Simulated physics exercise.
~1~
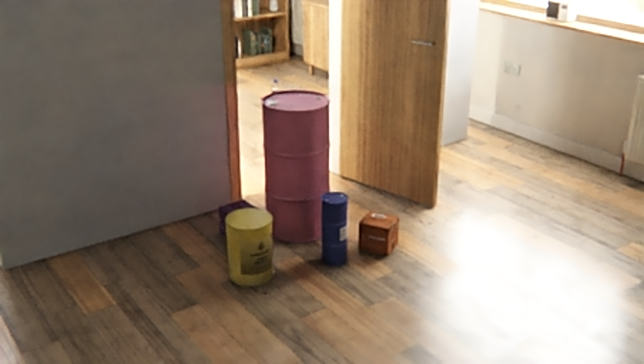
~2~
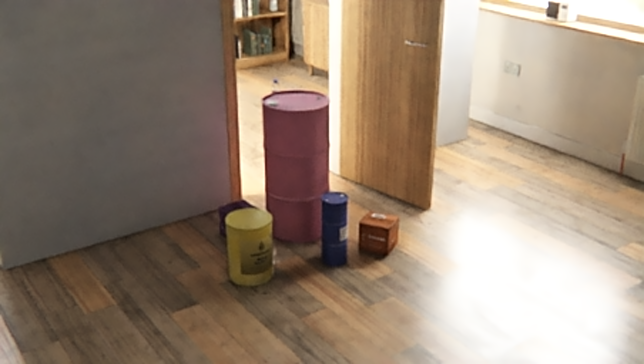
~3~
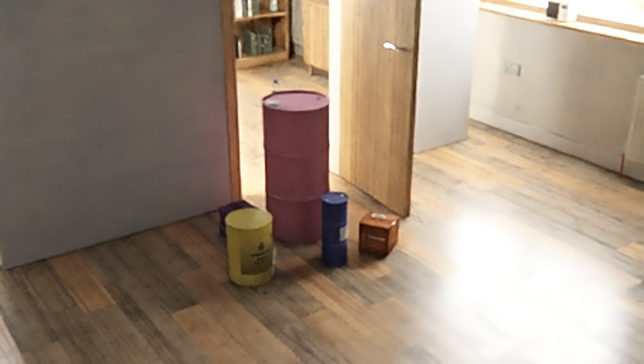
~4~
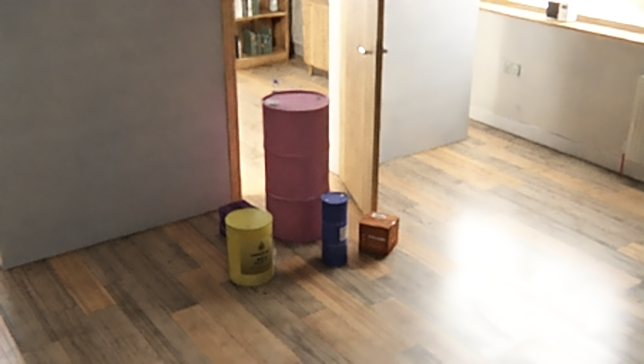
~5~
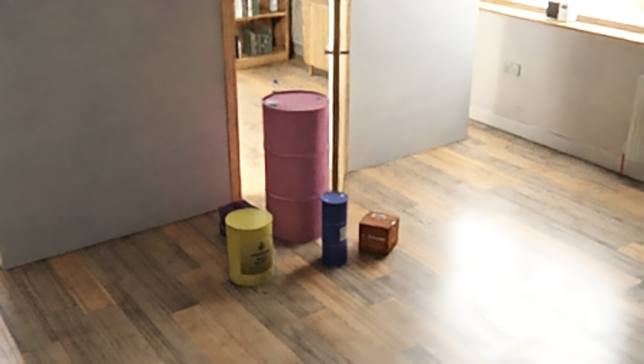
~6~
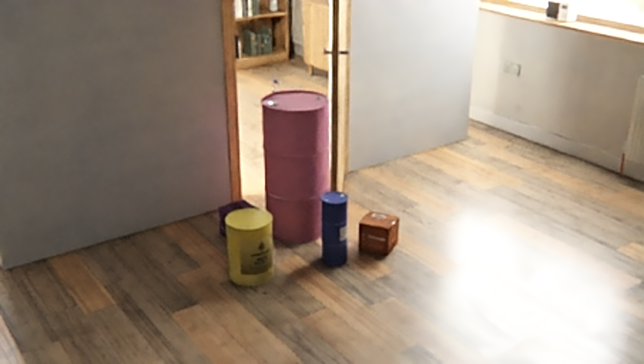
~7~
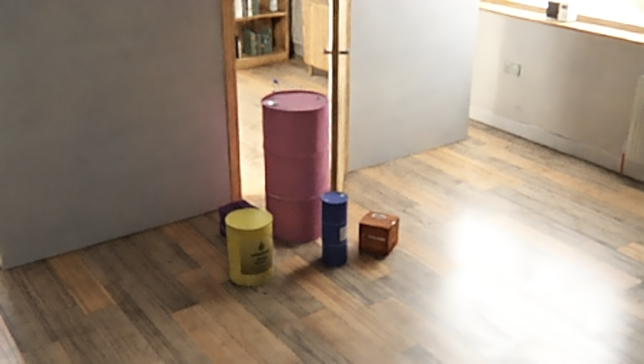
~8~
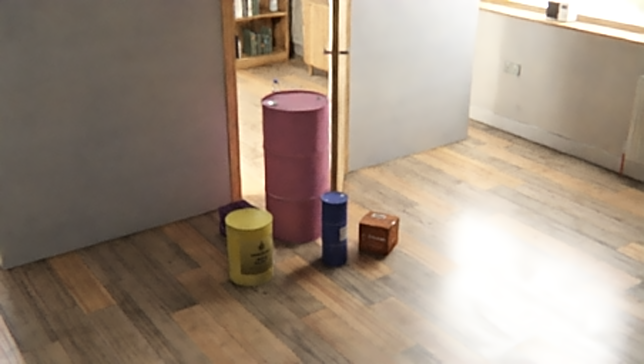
The wooden door swung slowly toward its frame, narrowing the doorway, then stopped partway, still well open, behind a tall pink drum. The drum, yellow pail, blue canister, purple parcel and small brown box on the wooden floor all stayed put.
